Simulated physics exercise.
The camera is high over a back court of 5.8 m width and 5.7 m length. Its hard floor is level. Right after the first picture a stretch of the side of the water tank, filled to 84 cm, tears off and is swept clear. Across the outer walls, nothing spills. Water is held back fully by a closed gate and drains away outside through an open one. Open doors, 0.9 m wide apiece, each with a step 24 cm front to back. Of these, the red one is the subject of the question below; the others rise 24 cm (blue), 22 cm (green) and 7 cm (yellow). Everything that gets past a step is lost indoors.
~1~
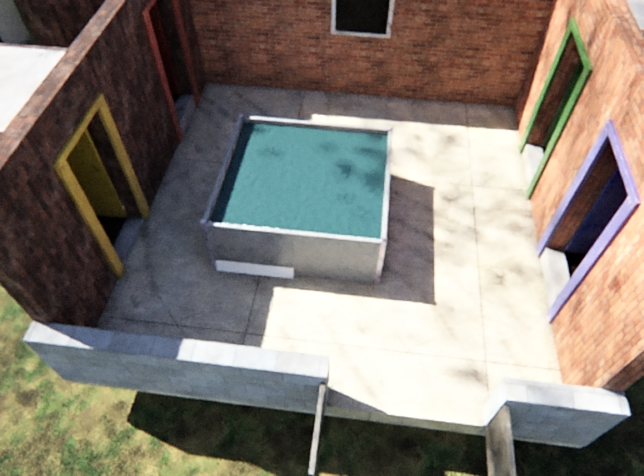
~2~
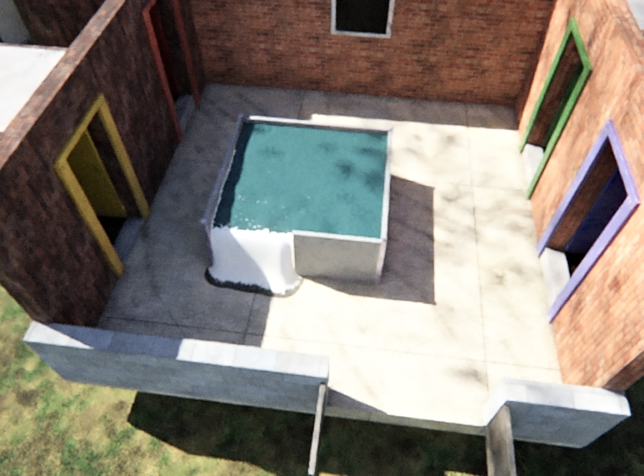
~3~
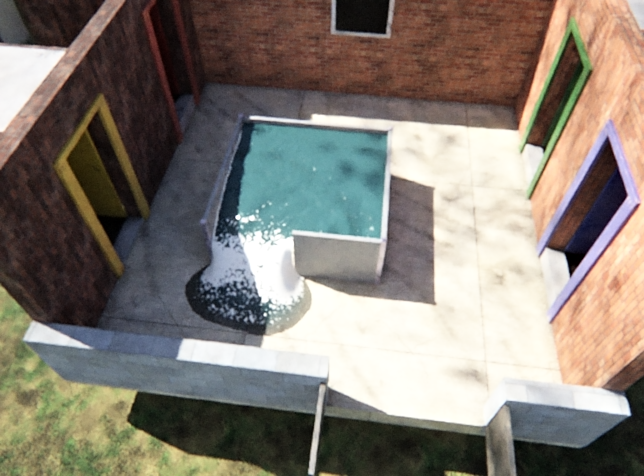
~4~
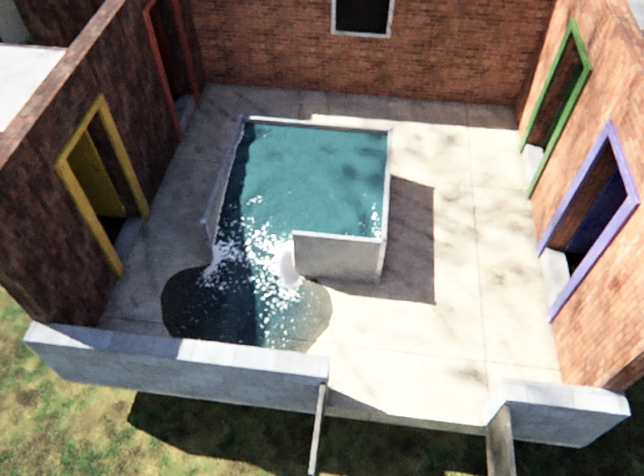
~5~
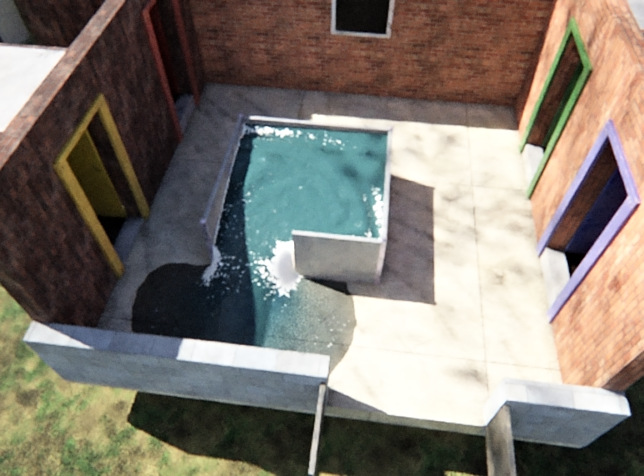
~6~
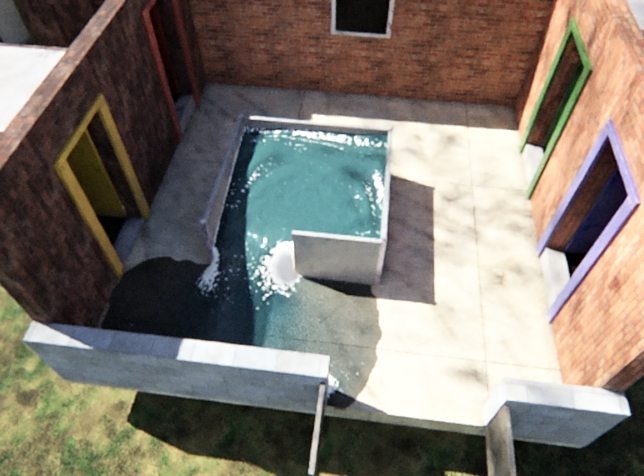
The video shows a water tank in a brick-walled courtyard with coloured doorways as part of its near side gives way, and water pours through the gap, foams, and spreads across the paved floor to the low front wall.
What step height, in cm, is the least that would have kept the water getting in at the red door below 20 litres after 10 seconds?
The least height is about 15 cm.
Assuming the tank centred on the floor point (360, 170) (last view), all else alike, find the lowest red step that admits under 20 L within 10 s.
In this case, 9.0 cm or so.
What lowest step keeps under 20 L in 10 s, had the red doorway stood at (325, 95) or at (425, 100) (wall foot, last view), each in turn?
Minimums: About 9.0 cm and 13.5 cm.
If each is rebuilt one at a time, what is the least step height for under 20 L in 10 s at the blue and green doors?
You'd want about 12.0 centimetres at blue and about 13.5 centimetres at green.
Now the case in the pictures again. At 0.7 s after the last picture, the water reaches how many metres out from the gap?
I make it some 3.2 m.
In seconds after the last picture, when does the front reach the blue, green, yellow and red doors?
Blue 1.8 seconds, green 2.6 seconds, yellow 0.6 seconds, red 1.8 seconds.
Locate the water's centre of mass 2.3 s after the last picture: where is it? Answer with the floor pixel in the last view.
The water is centred near (286, 252).
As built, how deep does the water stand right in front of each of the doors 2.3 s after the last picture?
Blue door 18 cm, green door 0 cm, yellow door 15 cm, red door 4 cm.
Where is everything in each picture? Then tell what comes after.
In the first frame, the water tank at (305, 176) is whole and still, 84 cm deep; the red door at (176, 72) is dry.
In the second frame, the gap is at (254, 253), the front 0.4 m out at (271, 291); the back of the water tank holds 84 cm.
In the third frame, water pours out at (255, 256) and has run 0.9 m, to (244, 325); about 13 cm deep outside, 84 cm at the back.
In the fourth frame, the front is at a hidden place, 1.5 m from the gap at (255, 257); 2.3 m2 of floor is wet, 84 cm left at the back.
In the fifth frame, the gap is at (255, 257), the front 1.6 m out at a hidden place; the back of the water tank holds 79 cm.
In the sixth frame, the gap is at (255, 257), the front 1.9 m out at a hidden place; the back of the water tank holds 71 cm; the red door at (176, 72), 3.5 m from the gap, is still 3.2 m from the nearest water.
Then, 0.7 s after the last picture water covers 20 % of the floor, deepest (78 cm) near (99, 357); it has not reached the red door.
Then, 2.3 s after the last picture water covers 60 % of the floor, deepest (40 cm) near (85, 355); 4 cm at the red door, 0 litres in over its 25 cm step.
Then, 9.3 s after the last picture water covers 100 % of the floor, deepest (16 cm) near (384, 106); 11 cm at the red door, 0 litres in over its 25 cm step.
At the red door as built, the water peaked near 20 cm, 4.7 s after the last picture.
With a step of 12.5 cm, 43 litres would have come in within the 10 s; with 17.5 cm, 7 litres. So under 20 litres takes about 15 cm.
